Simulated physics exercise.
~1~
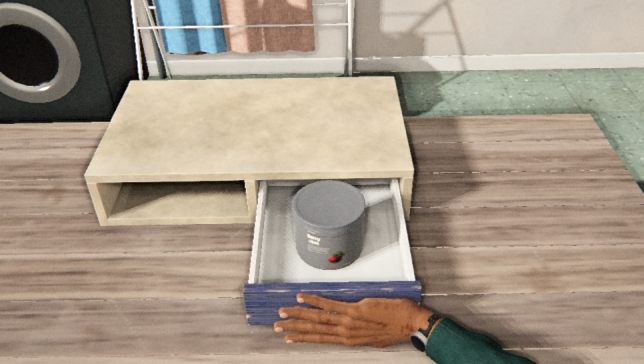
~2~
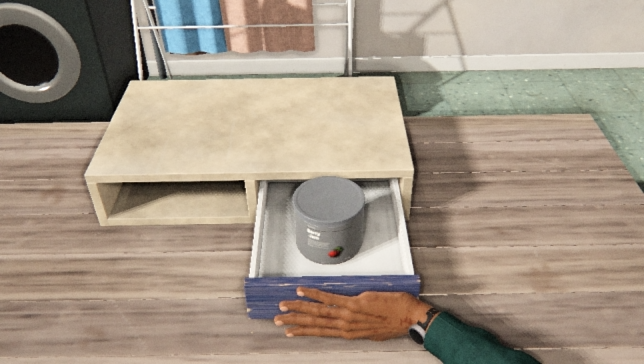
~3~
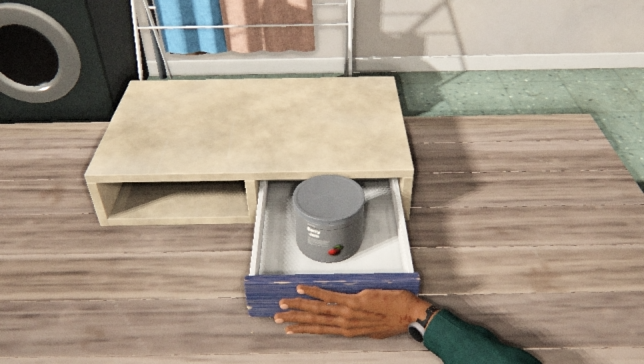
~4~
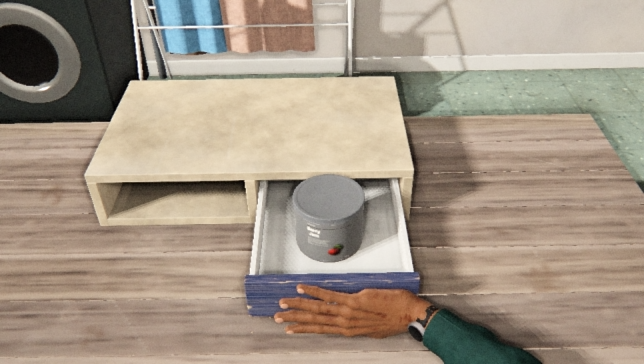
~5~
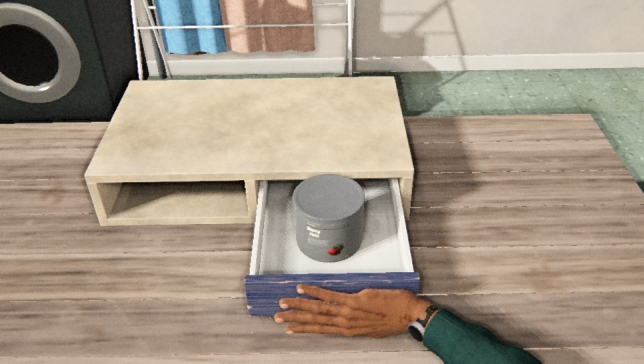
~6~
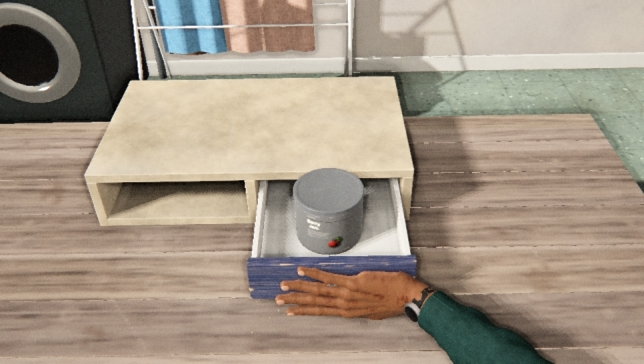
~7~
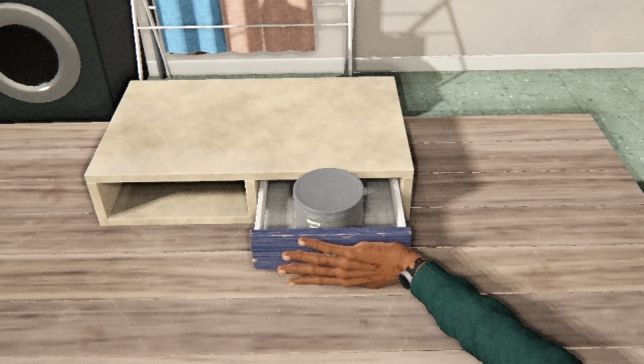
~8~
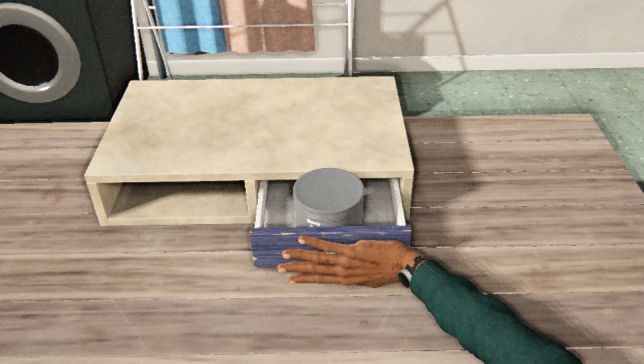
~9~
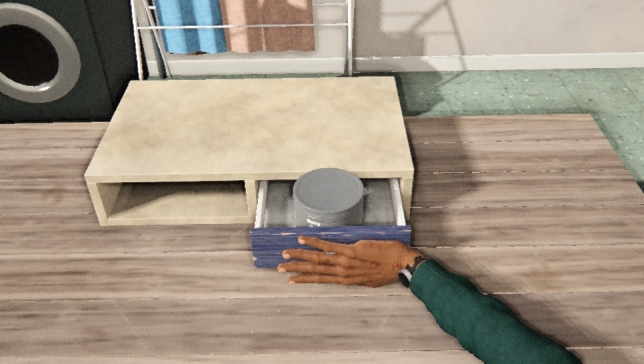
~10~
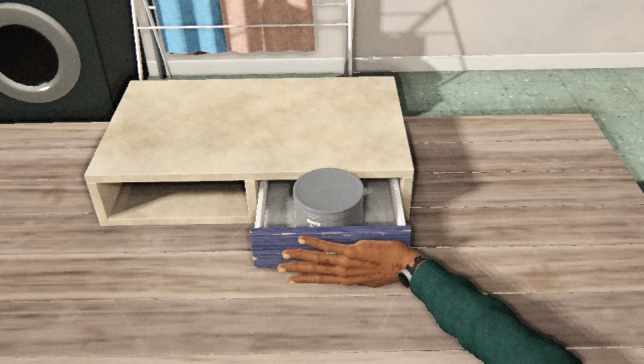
The clip shows a hand in a green sleeve resting against the blue front of an open drawer holding a grey tub, set in a low pale cabinet. The hand pushes the drawer partway inward, then both stop, leaving the drawer ajar with the tub still visible inside.
